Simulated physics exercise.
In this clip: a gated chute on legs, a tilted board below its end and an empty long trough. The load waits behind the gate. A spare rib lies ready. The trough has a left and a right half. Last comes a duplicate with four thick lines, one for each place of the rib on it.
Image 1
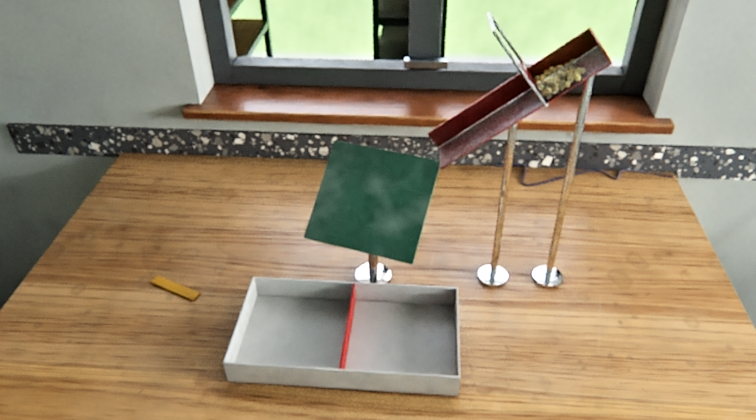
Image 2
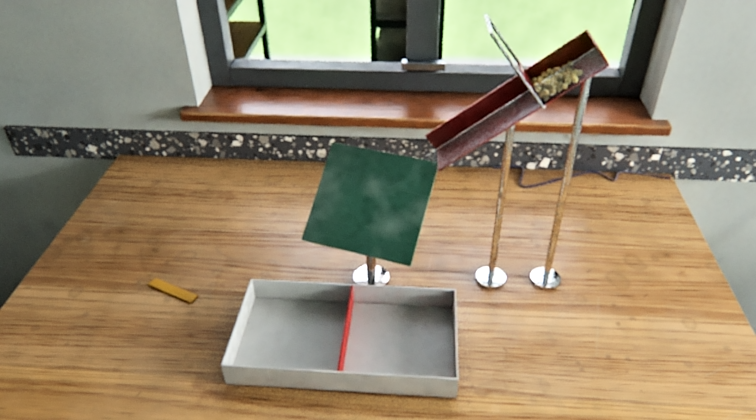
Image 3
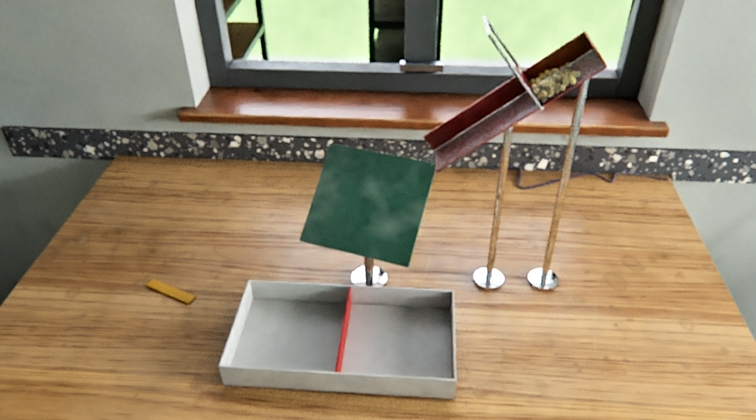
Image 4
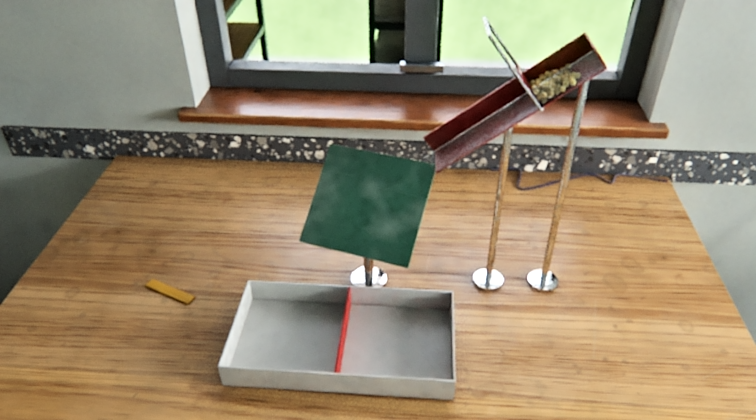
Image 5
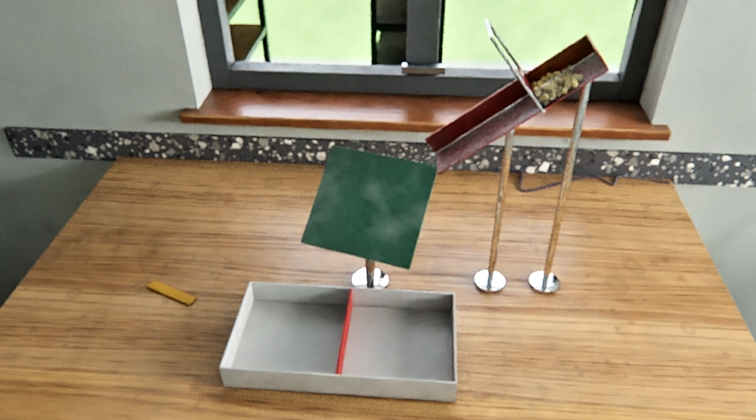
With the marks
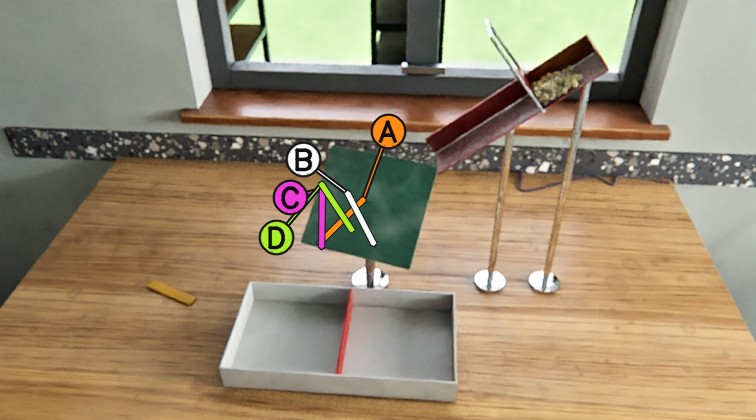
On a wooden table by a window, a closed-off red chute held a small pile of tan beans above a tilted green board and an empty, divided tray, and nothing noticeably moved.
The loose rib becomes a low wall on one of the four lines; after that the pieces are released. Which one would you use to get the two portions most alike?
Take D.
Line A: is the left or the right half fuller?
The left half.
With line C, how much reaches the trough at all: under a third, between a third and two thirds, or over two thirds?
It is over two thirds.
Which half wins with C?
More lands on the left.
On the marked copy, line A from (363, 199) to (320, 242); line B from (347, 193) to (373, 243); line C from (322, 189) to (321, 246); line D from (321, 184) to (351, 229).
For line A, of what is caught, nearly all in the left half, a stray few in the right.
For line B, of what is caught, a small part in the left half, nearly all in the right.
For line C, of what is caught, nearly all in the left half, a stray few in the right.
For line D, of what is caught, about two thirds in the left half, about a third in the right.
